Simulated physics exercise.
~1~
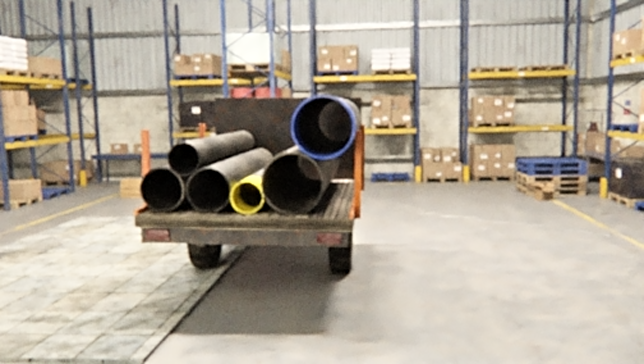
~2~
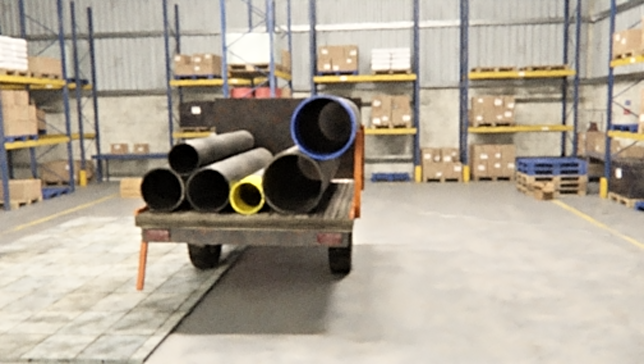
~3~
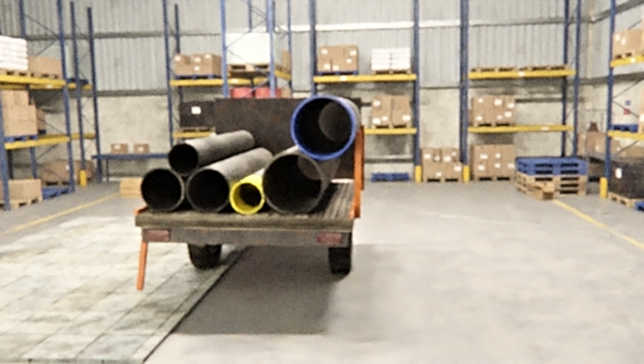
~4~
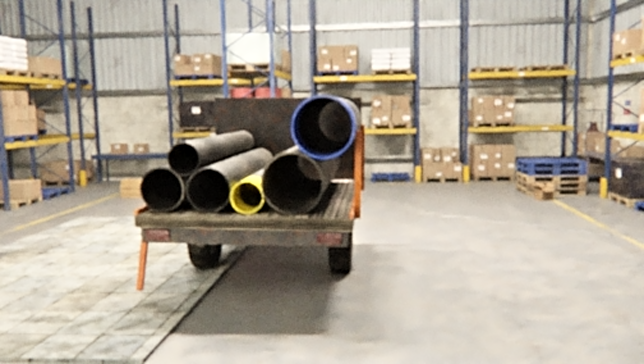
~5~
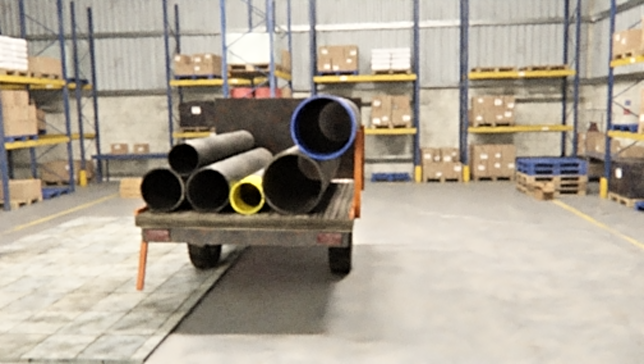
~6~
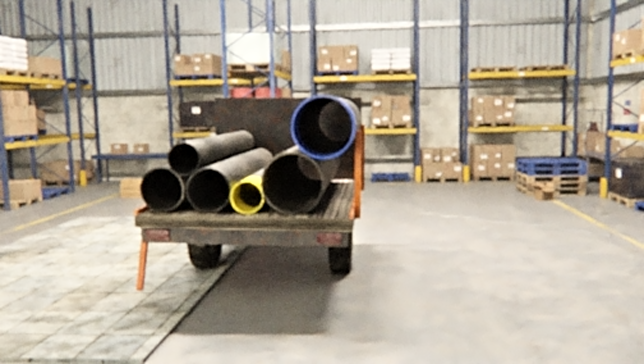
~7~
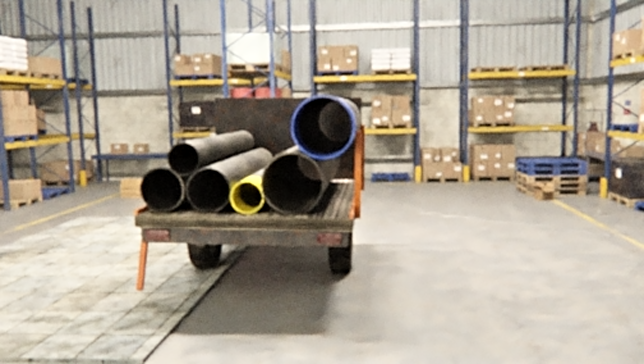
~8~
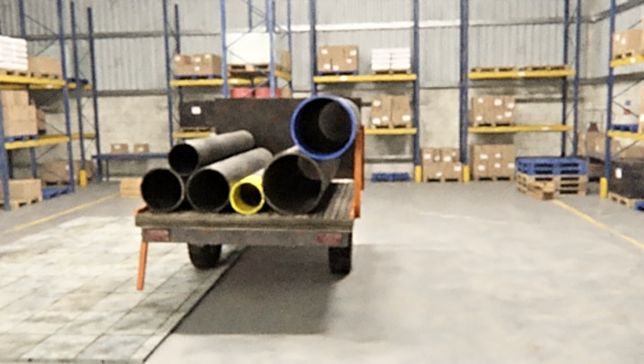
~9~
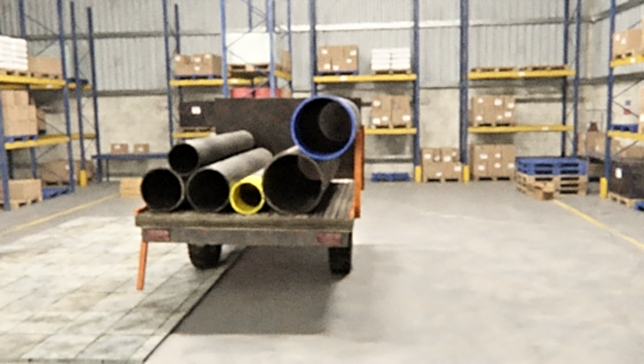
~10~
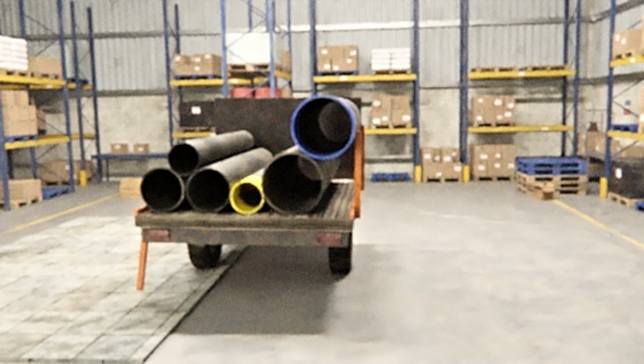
A parked trailer's left orange post swings down, but its stacked pipes stay in place.
